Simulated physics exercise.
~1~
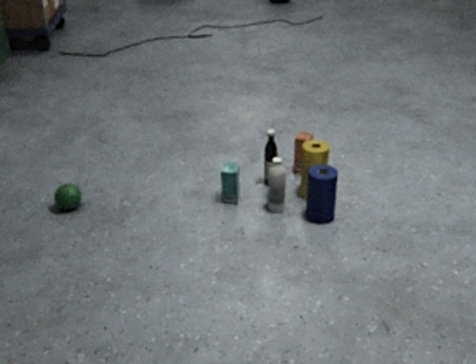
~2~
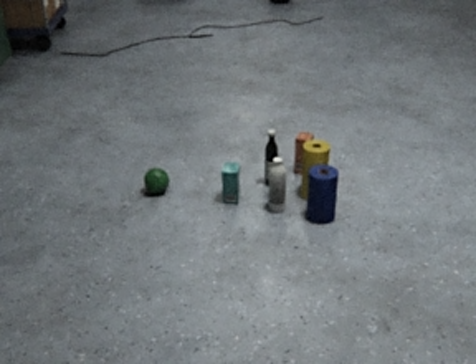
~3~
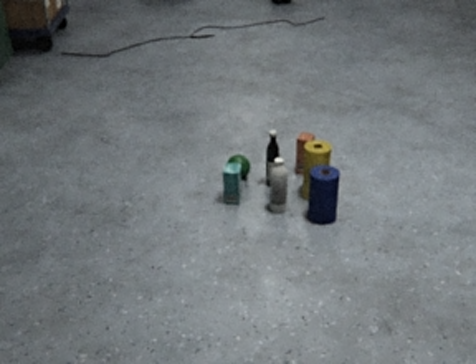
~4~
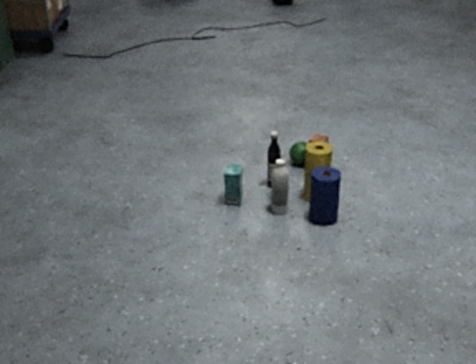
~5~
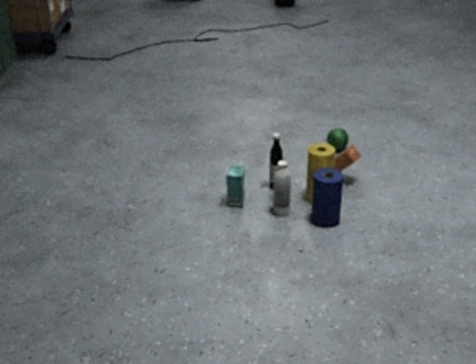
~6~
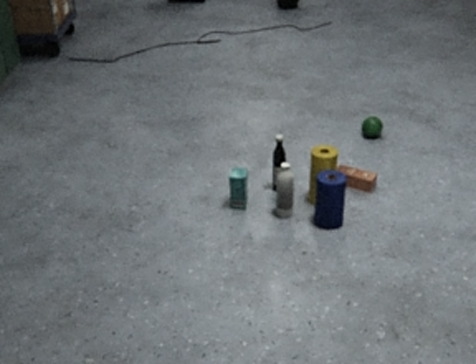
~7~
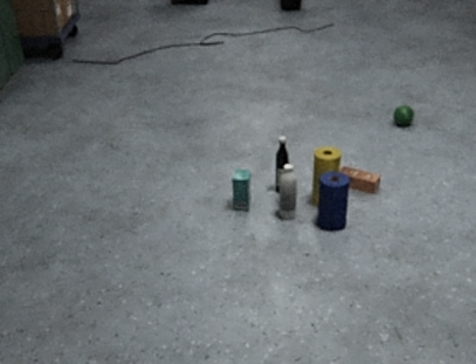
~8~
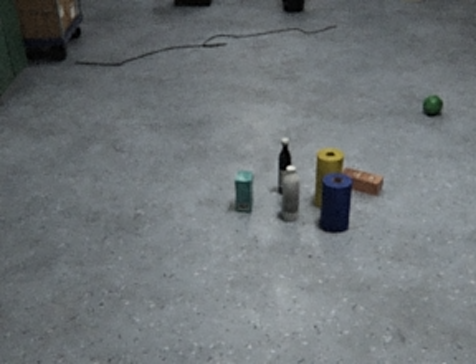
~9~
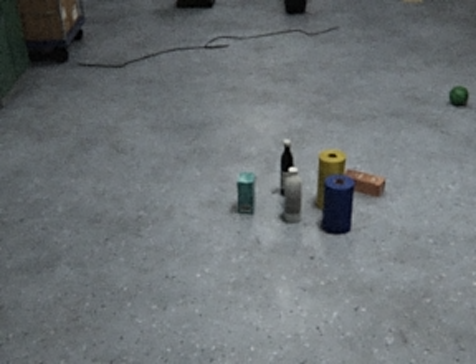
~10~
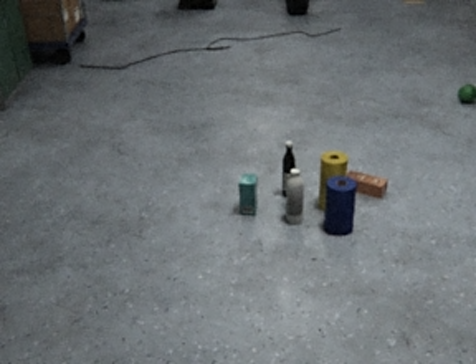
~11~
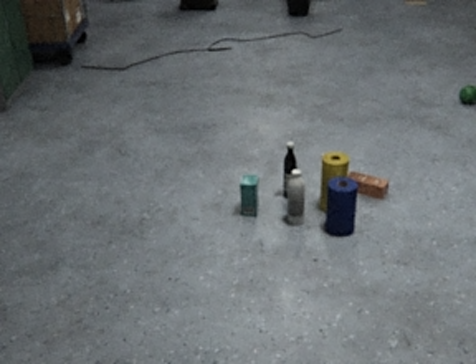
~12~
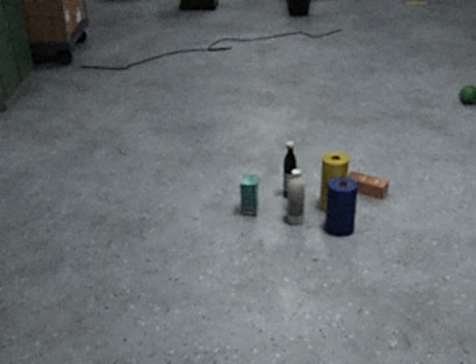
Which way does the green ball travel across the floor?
The green ball moves to the right, going from the left side of the view, behind the turquoise carton and the black bottle, and on to the right edge.
